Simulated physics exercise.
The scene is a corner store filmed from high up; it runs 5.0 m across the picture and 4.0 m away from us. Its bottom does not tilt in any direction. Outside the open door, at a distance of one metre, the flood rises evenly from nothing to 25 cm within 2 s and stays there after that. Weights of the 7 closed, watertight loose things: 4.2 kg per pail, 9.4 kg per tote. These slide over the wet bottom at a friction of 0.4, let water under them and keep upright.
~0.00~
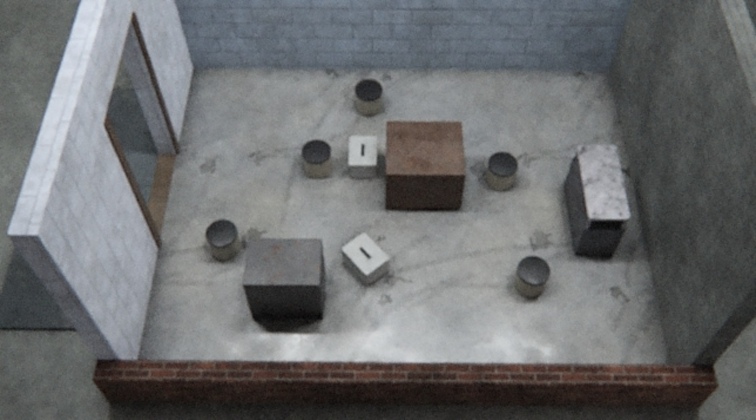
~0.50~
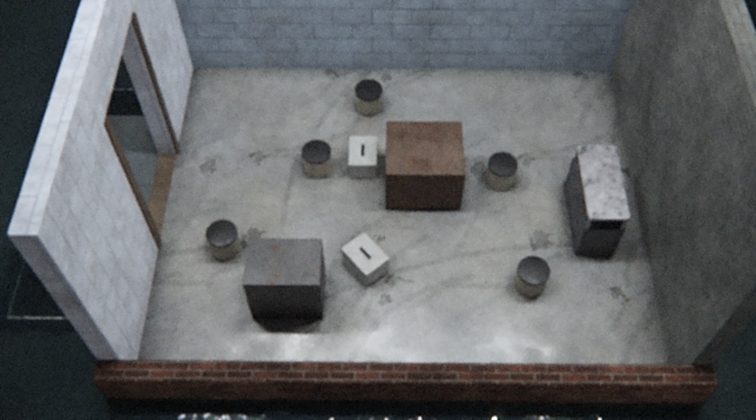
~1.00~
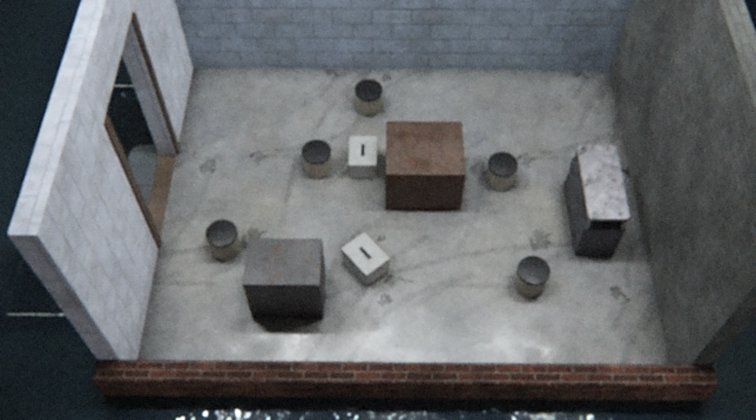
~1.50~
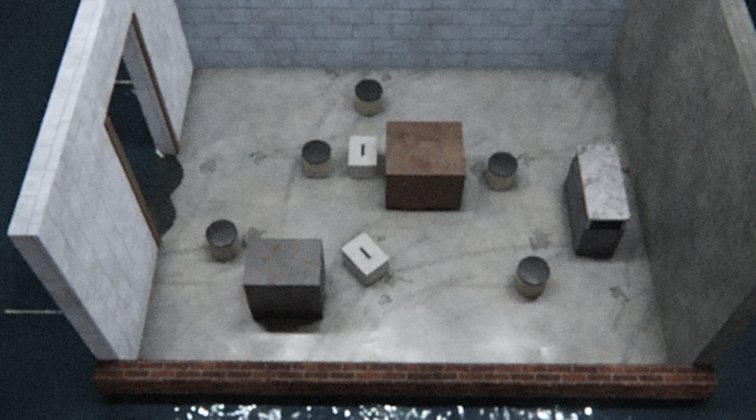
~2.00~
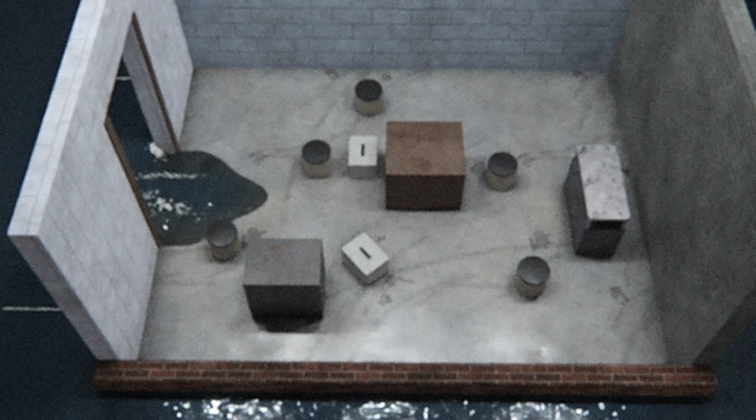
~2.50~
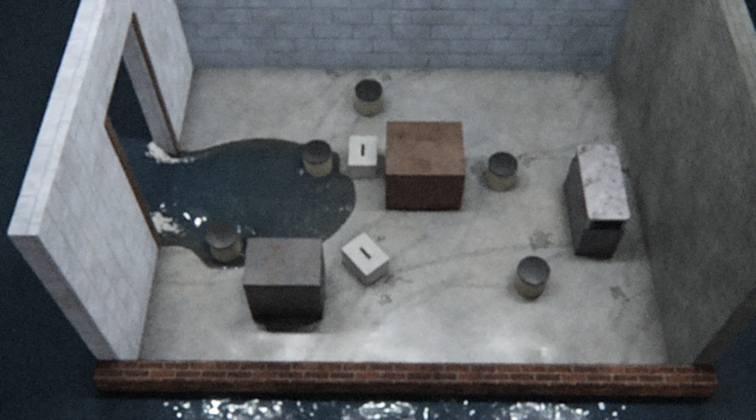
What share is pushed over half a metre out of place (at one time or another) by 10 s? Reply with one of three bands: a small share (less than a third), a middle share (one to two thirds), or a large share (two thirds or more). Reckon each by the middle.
A large share, two thirds or more.
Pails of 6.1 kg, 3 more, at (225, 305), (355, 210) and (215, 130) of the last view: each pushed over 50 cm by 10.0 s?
The first one stays inside the mark, the next tops the mark, and the last stays inside the mark.
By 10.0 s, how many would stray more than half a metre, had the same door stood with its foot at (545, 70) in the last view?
In that case the number is 3.
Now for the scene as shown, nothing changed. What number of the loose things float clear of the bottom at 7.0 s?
At that point I count 4.
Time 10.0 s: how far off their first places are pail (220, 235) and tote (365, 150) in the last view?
In that order: 120 cm, 100 cm.
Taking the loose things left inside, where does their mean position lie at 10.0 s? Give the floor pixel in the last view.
Roughly at (489, 225).
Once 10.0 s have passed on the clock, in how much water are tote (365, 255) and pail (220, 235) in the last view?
I'd estimate 15 cm for the first and 4 cm for the second.
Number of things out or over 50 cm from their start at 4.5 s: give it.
By my reckoning, 5.
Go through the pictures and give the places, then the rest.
The first picture shows a pail at (221, 233), on the bottom; a pail at (316, 151) rests on the ground; water covers 0.0 m2; 0 of 7 have shifted.
The second picture shows a pail at (221, 233), on the bottom; a pail at (316, 151), on the bottom; 0.0 m2 under water; 0 of 7 have shifted.
The third picture shows a pail at (221, 233), on the bottom; a pail at (316, 151) rests on the ground; water covers 0.0 m2; 0 of 7 have shifted.
The fourth picture shows a pail at (221, 233), on the bottom; a pail at (316, 151), on the bottom; 0.0 m2 under water; 0 of 7 have shifted.
The fifth picture shows a pail at (221, 233) rests on the ground; a pail at (316, 151), on the bottom; 0.8 m2 under water; 0 of 7 have shifted.
The sixth picture shows a pail at (222, 234) rests on the ground; a pail at (317, 151), on the bottom; water covers 2.4 m2; 0 of 7 have shifted.
After 3.5 s 2 of 7 are over 50 cm from their spots; 1 afloat.
After 4.5 s 5 of 7 are over 50 cm from their spots; 1 afloat.
After 7.0 s 6 of 7 are over 50 cm from their spots; 4 afloat.
After 10.0 s 6 of 7 are over 50 cm from their spots, and 6 have been at some point; 6 afloat.
